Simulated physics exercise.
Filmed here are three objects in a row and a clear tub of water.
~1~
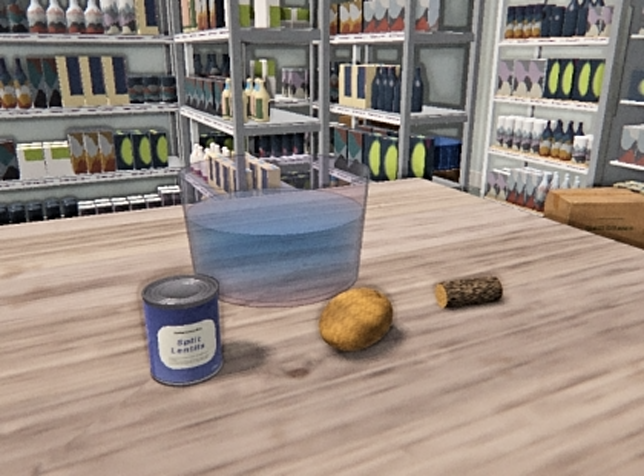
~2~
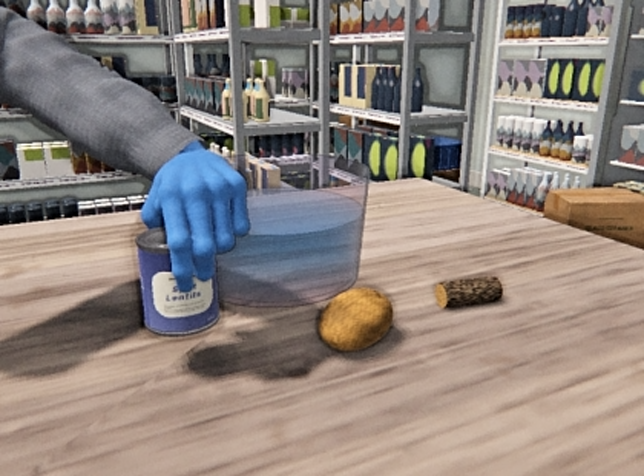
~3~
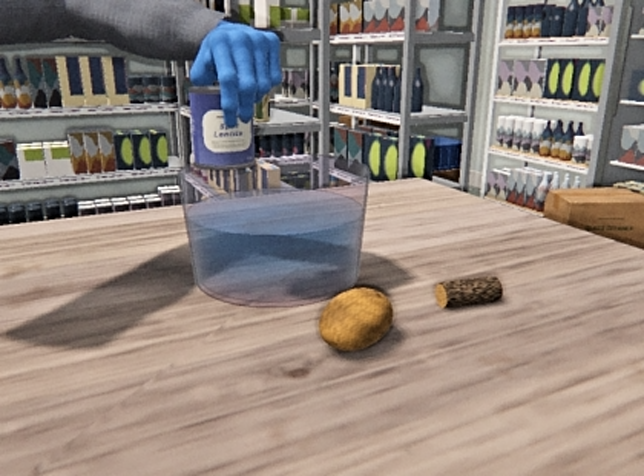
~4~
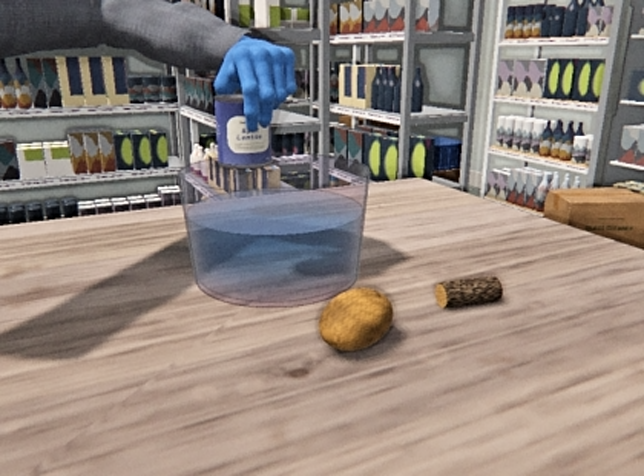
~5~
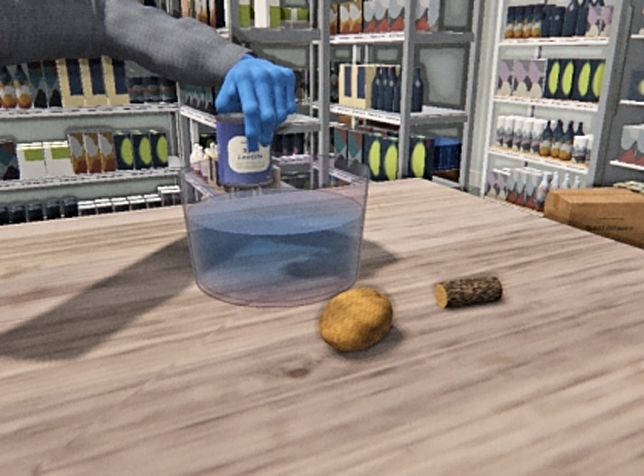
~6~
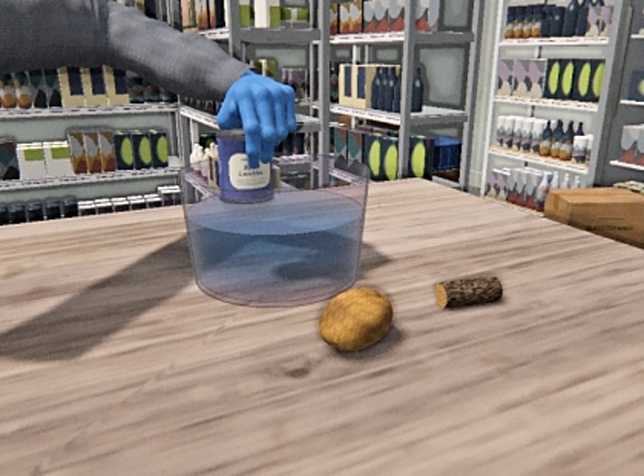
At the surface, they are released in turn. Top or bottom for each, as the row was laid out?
Note: Left one heads down, middle one heads down, right one is buoyant.
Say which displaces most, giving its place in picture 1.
My pick is the leftmost of the three.
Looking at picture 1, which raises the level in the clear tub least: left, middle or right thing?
That's the item at the right end.
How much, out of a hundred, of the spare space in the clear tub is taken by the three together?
Result: 22 %.
Soon after, the tin of food goes to the bottom.
Later, the potato goes to the bottom.
In the end, the piece of branch floats; afloat, piece of branch.
